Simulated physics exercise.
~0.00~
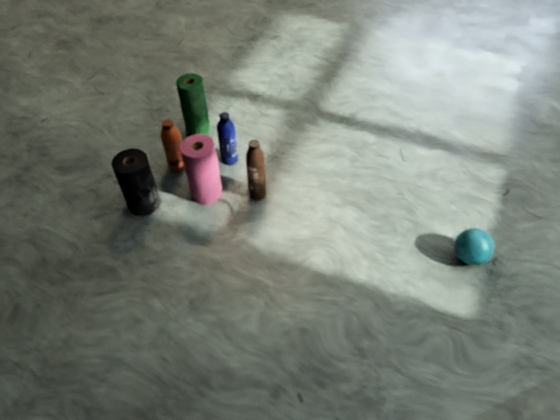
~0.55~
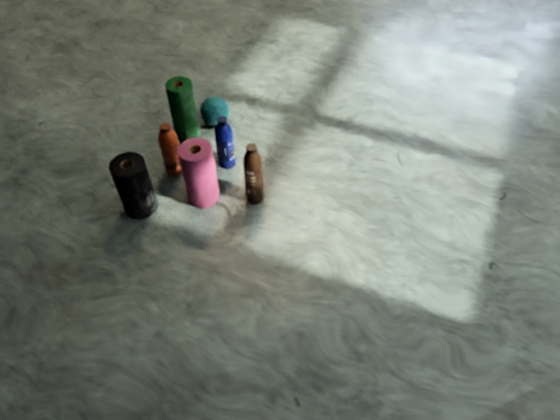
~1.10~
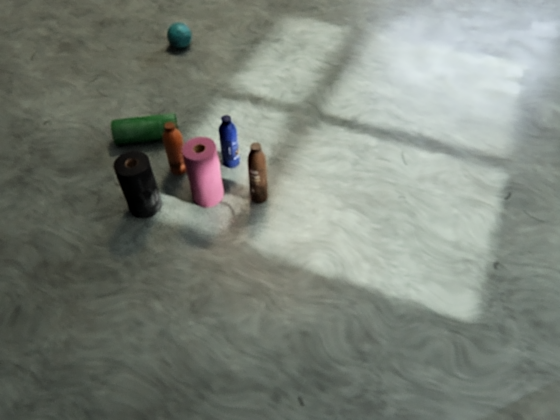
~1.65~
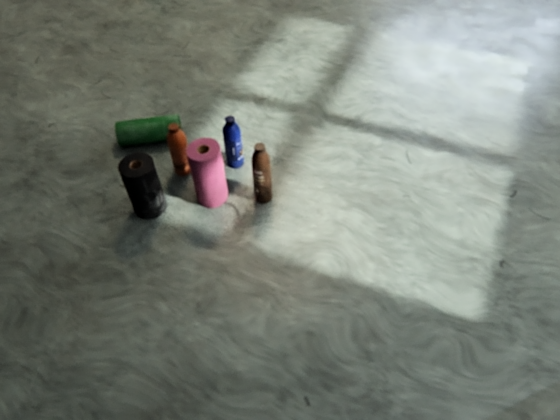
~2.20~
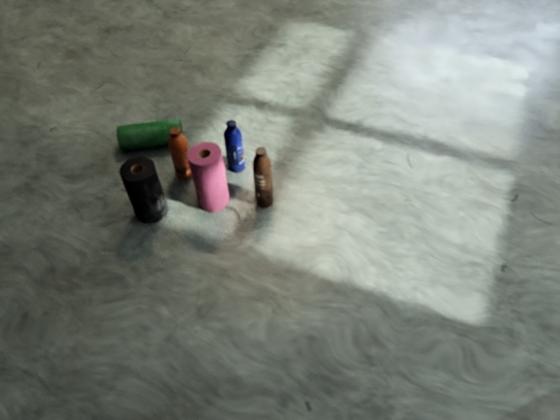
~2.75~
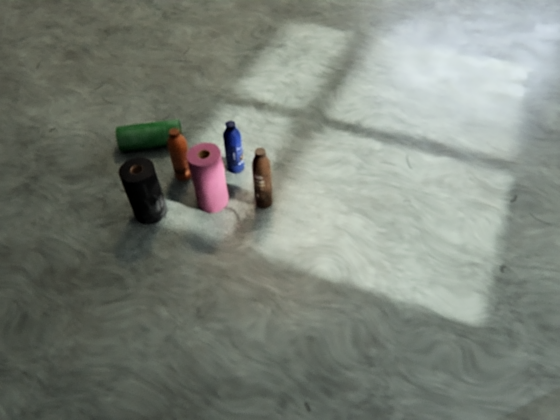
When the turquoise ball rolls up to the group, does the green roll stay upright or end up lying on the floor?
The green roll ends up lying on its side on the floor, while the black roll is still standing at the end.
